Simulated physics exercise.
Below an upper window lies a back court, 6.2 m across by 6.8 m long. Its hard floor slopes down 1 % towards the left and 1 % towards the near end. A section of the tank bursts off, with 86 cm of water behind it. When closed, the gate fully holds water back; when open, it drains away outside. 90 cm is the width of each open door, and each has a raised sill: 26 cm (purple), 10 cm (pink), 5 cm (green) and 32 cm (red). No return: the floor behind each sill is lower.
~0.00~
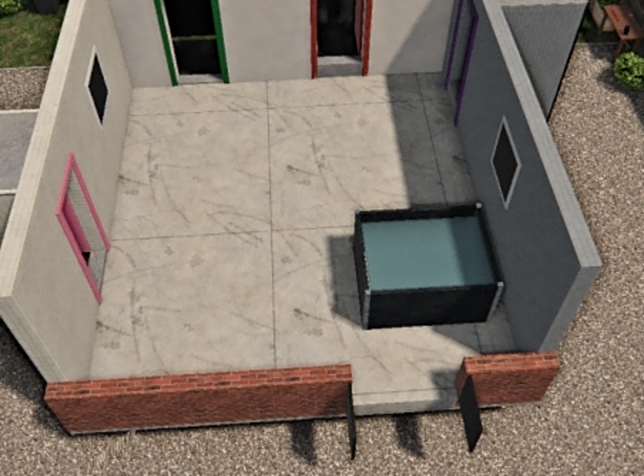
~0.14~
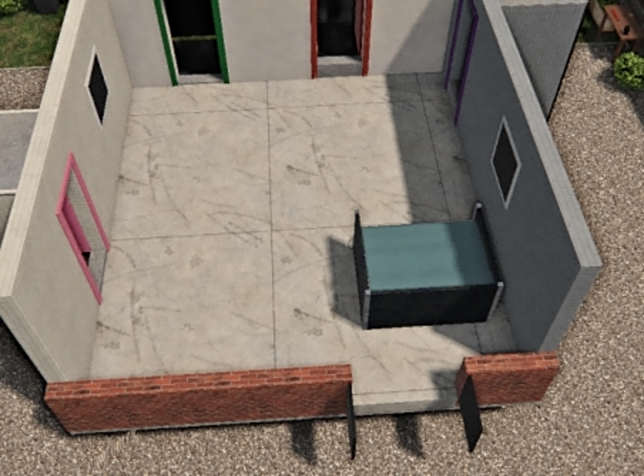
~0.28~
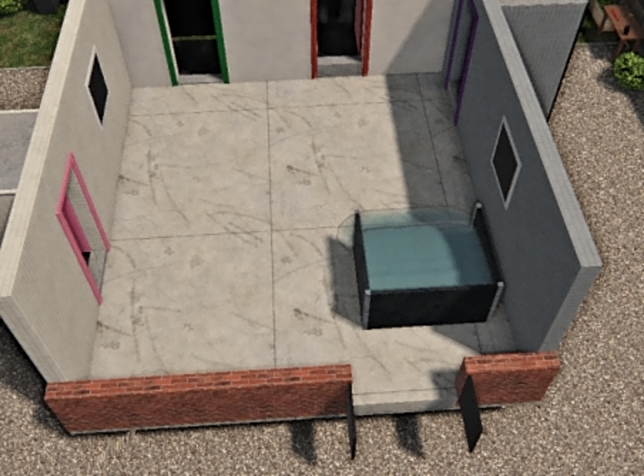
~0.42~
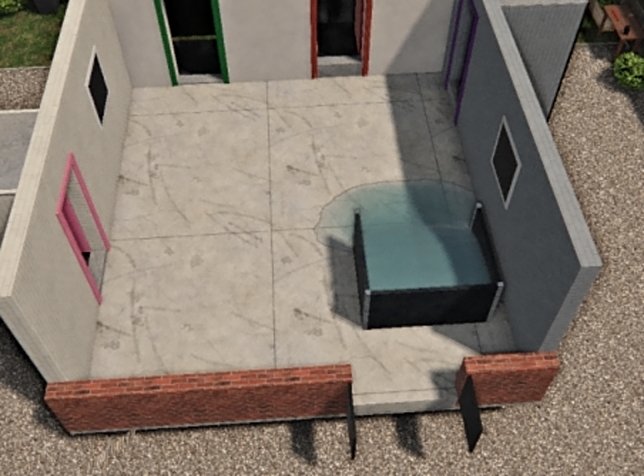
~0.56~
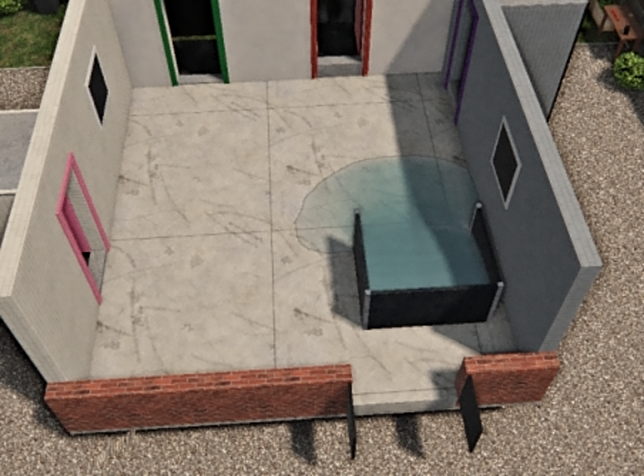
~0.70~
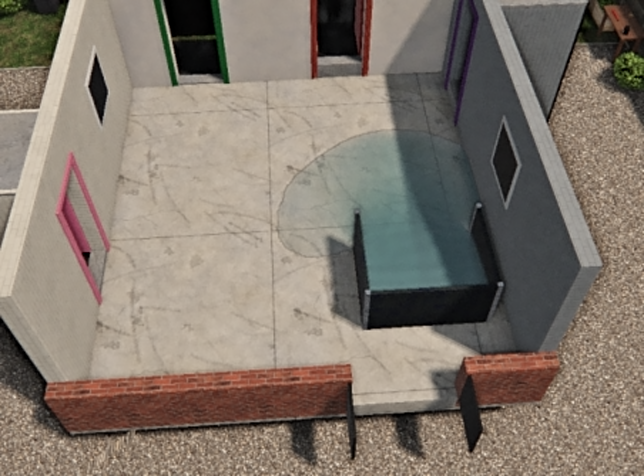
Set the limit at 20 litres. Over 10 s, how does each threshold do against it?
At the purple door the water stays short of it. At the pink door the water stays short of it. At the green door the water goes past it. At the red door the water stays short of it.
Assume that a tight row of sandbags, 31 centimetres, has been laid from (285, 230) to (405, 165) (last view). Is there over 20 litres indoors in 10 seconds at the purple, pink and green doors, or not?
Purple within the limit, pink within the limit, green within the limit.
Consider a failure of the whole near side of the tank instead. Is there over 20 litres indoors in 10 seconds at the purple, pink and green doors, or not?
At purple the amount is beneath the mark, at pink it is beneath the mark, and at green it is beneath the mark.
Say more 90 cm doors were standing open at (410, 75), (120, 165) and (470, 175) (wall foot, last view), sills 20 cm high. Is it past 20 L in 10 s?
In turn: Past it, below, not over.
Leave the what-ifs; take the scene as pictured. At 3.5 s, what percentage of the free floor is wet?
Covered: Roughly 55 %.
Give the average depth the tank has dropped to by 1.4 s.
Some 28 cm.
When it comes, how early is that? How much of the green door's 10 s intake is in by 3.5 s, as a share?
Share: ~ 25 %.
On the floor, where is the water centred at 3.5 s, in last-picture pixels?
Roughly (331, 139).
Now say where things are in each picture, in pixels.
Still water, 86 cm deep, in the tank at (425, 251), in the first frame.
Water pours out on the tank's far side and has run 1.0 m, to a hidden place; typically 7 cm deep outside, 86 cm at the tank's back, in the second frame.
The front is at a hidden place, 1.2 m from the gap on the tank's far side; 1.4 m2 of floor is under water; 76 cm left at the back of the tank, in the third frame.
Water pours out on the tank's far side and has run 1.6 m, to (327, 212); typically 12 cm deep outside, 74 cm at the tank's back, in the fourth frame.
The front is at (432, 160), 2.0 m from the gap on the tank's far side; 5.0 m2 of floor is under water; 68 cm left at the back of the tank, in the fifth frame.
The front is at (410, 133), 2.7 m from the gap on the tank's far side; 7.1 m2 of floor is under water; 59 cm left at the back of the tank, in the sixth frame.
After 1.4 s water covers 40 % of the floor and is deepest (37 cm) near (430, 74); purple door 10 cm at the sill, 0 L in, pink door not reached, green door not reached, red door 31 cm at the sill, 0 L in.
After 2.2 s water covers 50 % of the floor and is deepest (40 cm) near (424, 87); purple door 11 cm at the sill, 0 L in, pink door not reached, green door 5 cm at the sill, 0 L in, red door 29 cm at the sill, 0 L in.
After 3.5 s water covers 55 % of the floor and is deepest (28 cm) near (132, 96); purple door 17 cm at the sill, 1 L in, pink door not reached, green door 9 cm at the sill, 12 L in, red door 15 cm at the sill, 0 L in.
After 6.0 s water covers 80 % of the floor and is deepest (17 cm) near (85, 407); purple door 5 cm at the sill, 1 L in, pink door 9 cm at the sill, 0 L in, green door 7 cm at the sill, 26 L in, red door 5 cm at the sill, 0 L in.
After 10.0 s water covers 90 % of the floor and is deepest (18 cm) near (85, 407); purple door 1 cm at the sill, 1 L in, pink door 7 cm at the sill, 0 L in, green door 5 cm at the sill, 52 L in, red door 1 cm at the sill, 0 L in.
